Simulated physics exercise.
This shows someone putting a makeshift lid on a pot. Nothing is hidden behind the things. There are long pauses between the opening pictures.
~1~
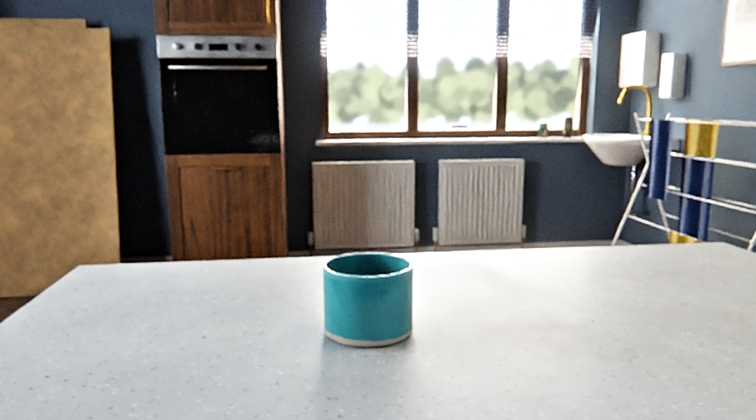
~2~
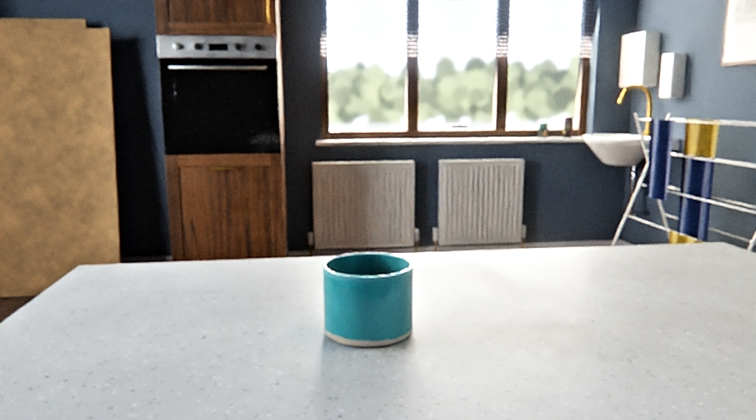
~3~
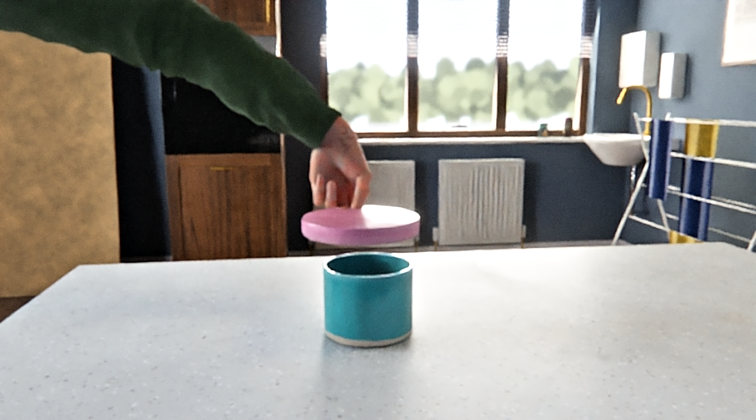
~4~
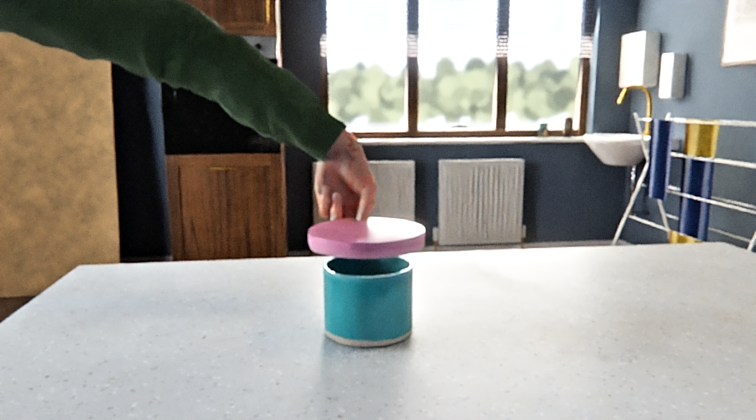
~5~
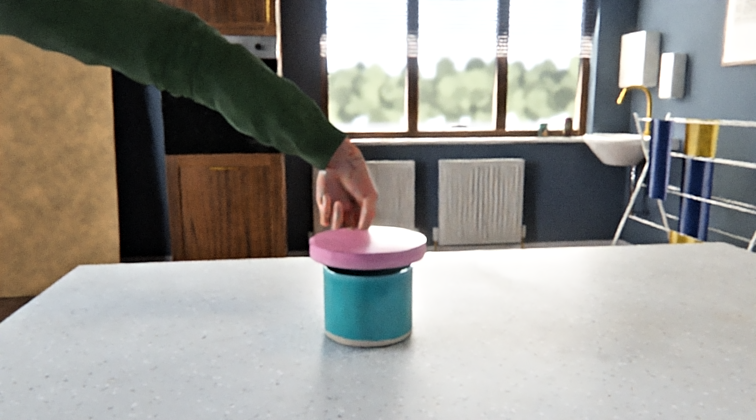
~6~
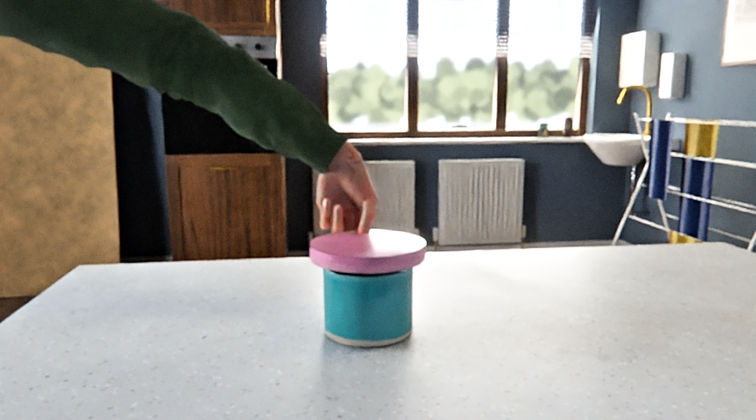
A small teal pot with a pale base stands open on a speckled white table, seen from slightly above in a dark-walled room with a bright window, two radiators, a wooden oven unit and a drying rack. A hand in a dark green sleeve reaches in from the upper left, holding a round pink disc above the pot. It lowers the disc onto the rim, fingers still on it, while the camera stays still.
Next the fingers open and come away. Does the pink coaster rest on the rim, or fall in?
The pink coaster rests on the rim.
Then, 0.10 s past the last view, pink coaster sitting on the rim near (368, 256).
Finally, the pink coaster covers the opening, near (368, 256).
